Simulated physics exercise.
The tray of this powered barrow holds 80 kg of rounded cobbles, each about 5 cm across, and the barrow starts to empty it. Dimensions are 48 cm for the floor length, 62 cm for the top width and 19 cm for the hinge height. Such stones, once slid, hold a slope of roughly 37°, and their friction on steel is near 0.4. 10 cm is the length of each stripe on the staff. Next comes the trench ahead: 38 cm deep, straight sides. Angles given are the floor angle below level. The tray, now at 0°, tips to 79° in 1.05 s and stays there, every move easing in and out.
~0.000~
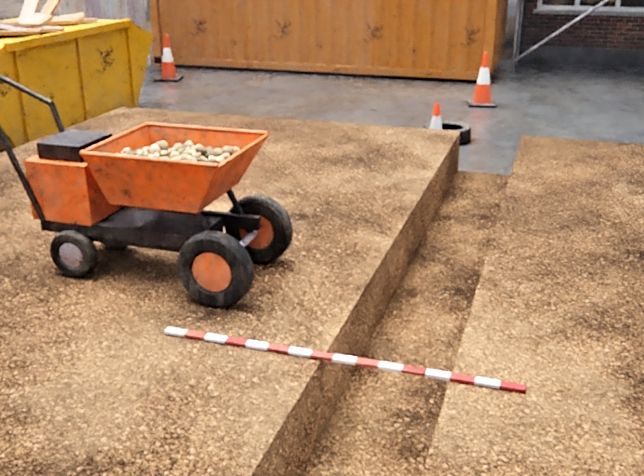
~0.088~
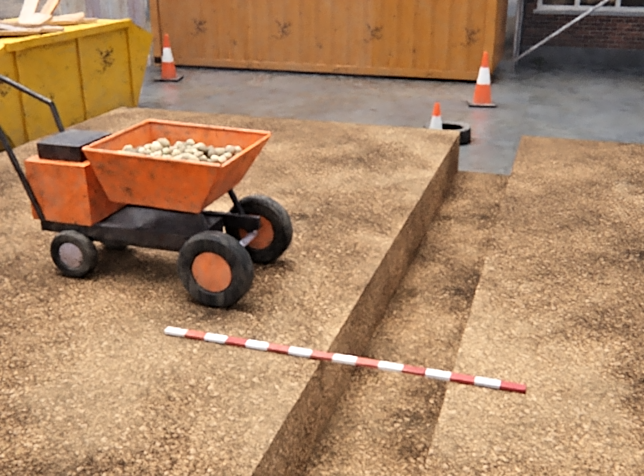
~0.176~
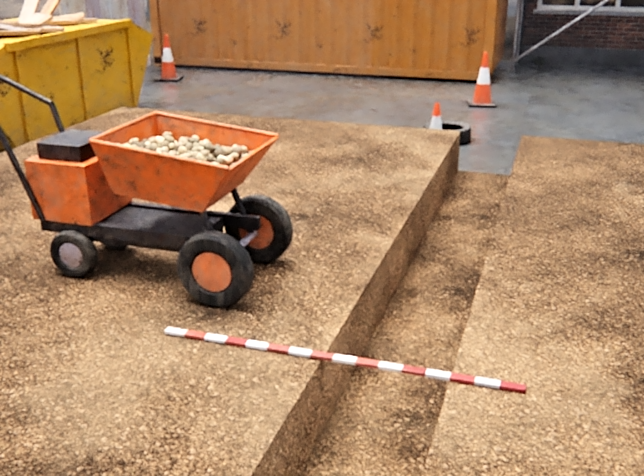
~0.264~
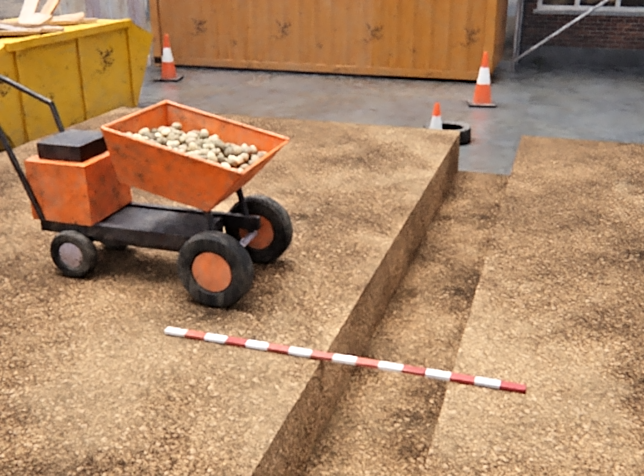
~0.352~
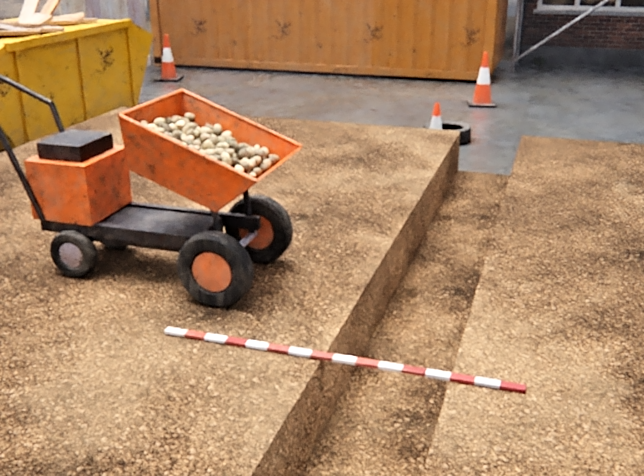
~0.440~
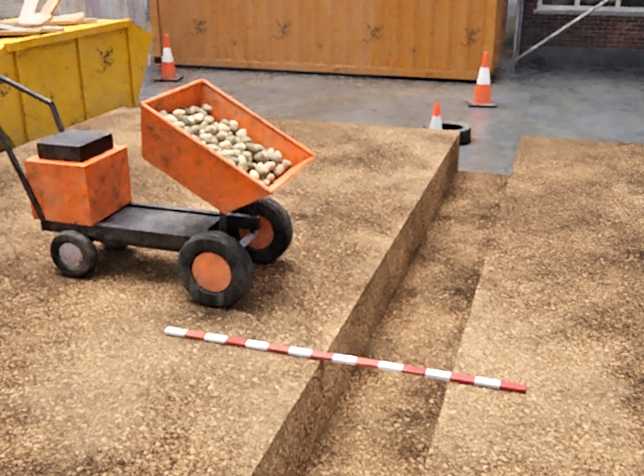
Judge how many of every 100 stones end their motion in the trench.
I would put it near 100 out of 100.
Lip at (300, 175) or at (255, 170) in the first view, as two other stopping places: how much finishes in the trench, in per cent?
65 % and 100 %.
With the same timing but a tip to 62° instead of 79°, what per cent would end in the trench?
It would come to about 45 percent.
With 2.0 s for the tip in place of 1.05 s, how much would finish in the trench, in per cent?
It would be near 100 percent.
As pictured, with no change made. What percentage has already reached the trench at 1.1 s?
By that point it's something like 50 in a hundred.
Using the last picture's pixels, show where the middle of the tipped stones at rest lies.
Roughly at pixel (413, 365).
After 0.8 s the floor is at 67°; 100 % in the tray; the foremost stones are at (330, 225).
After 1.1 s the floor is at 79°; 45 % in the tray, 4 % short of the trench, 51 % in the trench; the foremost stones are at (429, 382).
After 1.5 s the floor is at 79°; 12 % in the tray, 3 % short of the trench, 84 % in the trench; the foremost stones are at (459, 376).
After 3.5 s the floor is at 79°; 0 % in the tray, 100 % in the trench; the foremost stones are at (454, 392).
